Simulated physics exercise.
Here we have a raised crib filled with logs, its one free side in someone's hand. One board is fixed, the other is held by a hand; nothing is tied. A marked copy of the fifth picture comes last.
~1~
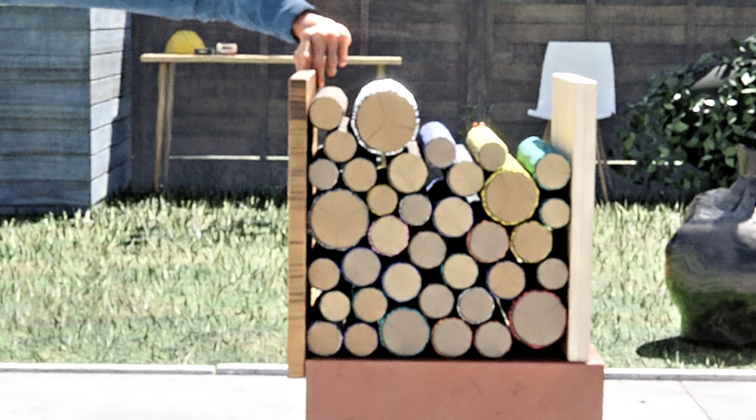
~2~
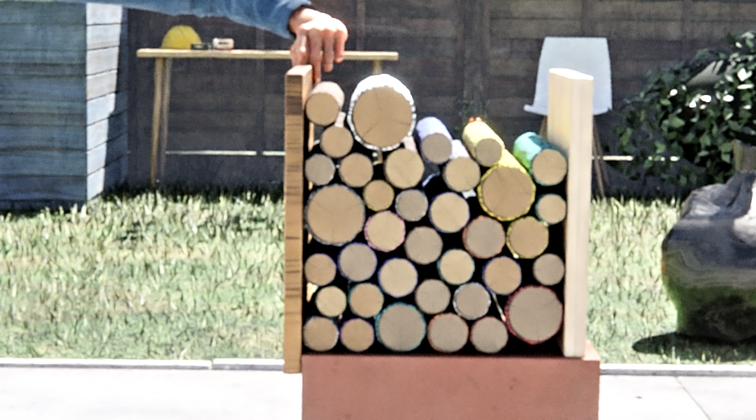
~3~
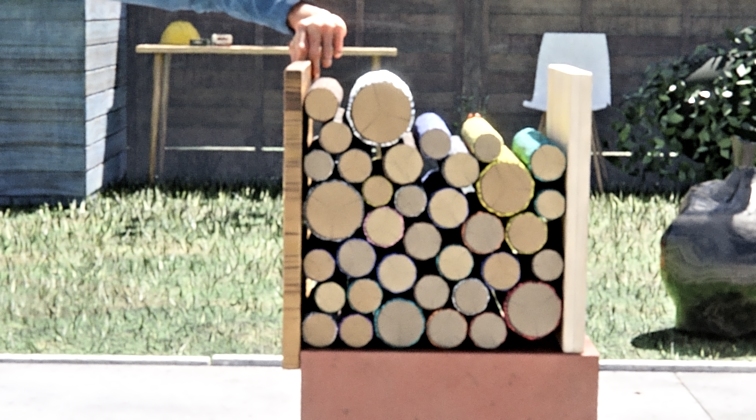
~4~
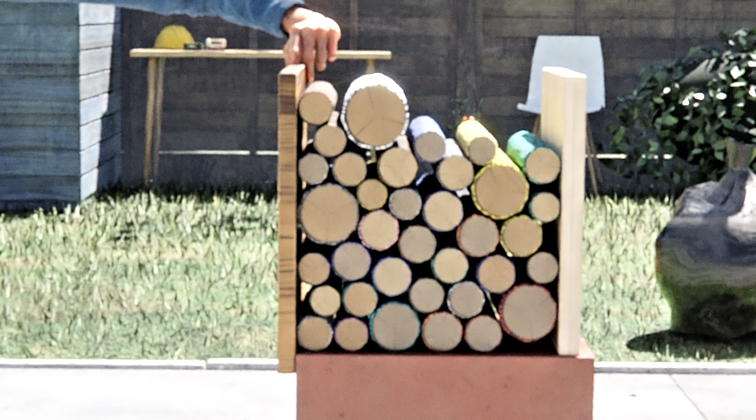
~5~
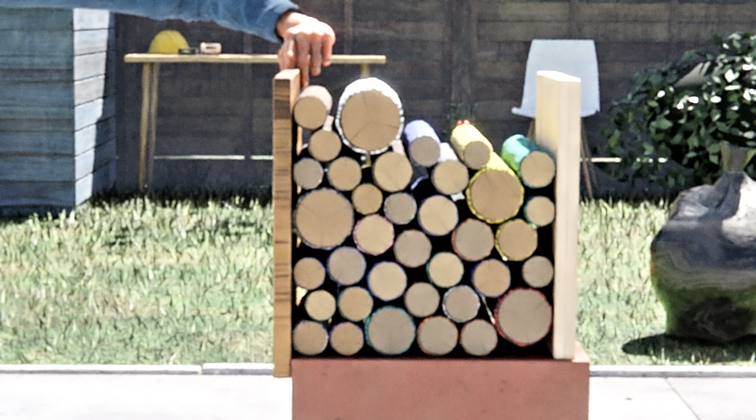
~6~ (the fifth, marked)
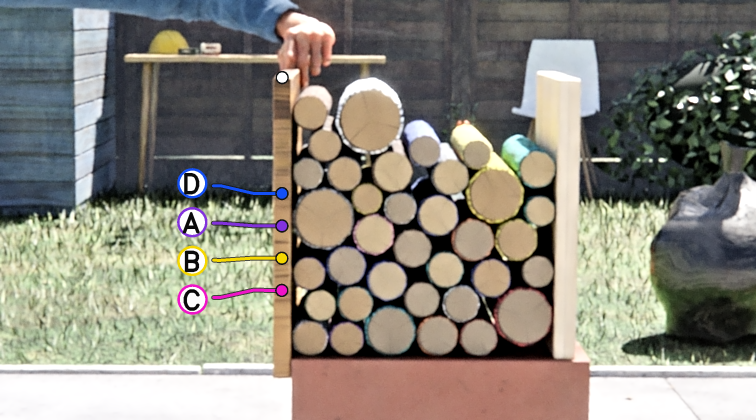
A hand rested on top of the wooden board at the left side of a crib stacked with round logs above a reddish base, and the logs barely moved as the view shifted slightly.
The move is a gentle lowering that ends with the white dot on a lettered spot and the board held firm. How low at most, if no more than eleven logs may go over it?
At most to C.
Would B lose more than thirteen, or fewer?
Fewer than thirteen.
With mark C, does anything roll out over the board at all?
Yes.
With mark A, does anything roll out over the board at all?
At A: Yes.
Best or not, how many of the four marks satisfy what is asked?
Four of them.
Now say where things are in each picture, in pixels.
In the first picture, a log (324, 339); a log (538, 318); a log (402, 282).
In the second picture, a log (398, 277); a log (424, 245).
In the third picture, a log (527, 234); a log (318, 165).
In the fourth picture, a log (330, 141); a log (315, 108).
In the fifth picture, side board (288, 213); a log (310, 338); a log (524, 316).
On the copy, A at (282, 226); B at (282, 258); C at (282, 291); D at (282, 193); the white dot at (282, 77).
On C. First, top of the board (292, 165).
Then, top of the board (291, 263).
Finally, top of the board (291, 290), about seven out over the board.
By contrast, A three out over the board; B about seven out over the board; D one out over the board.
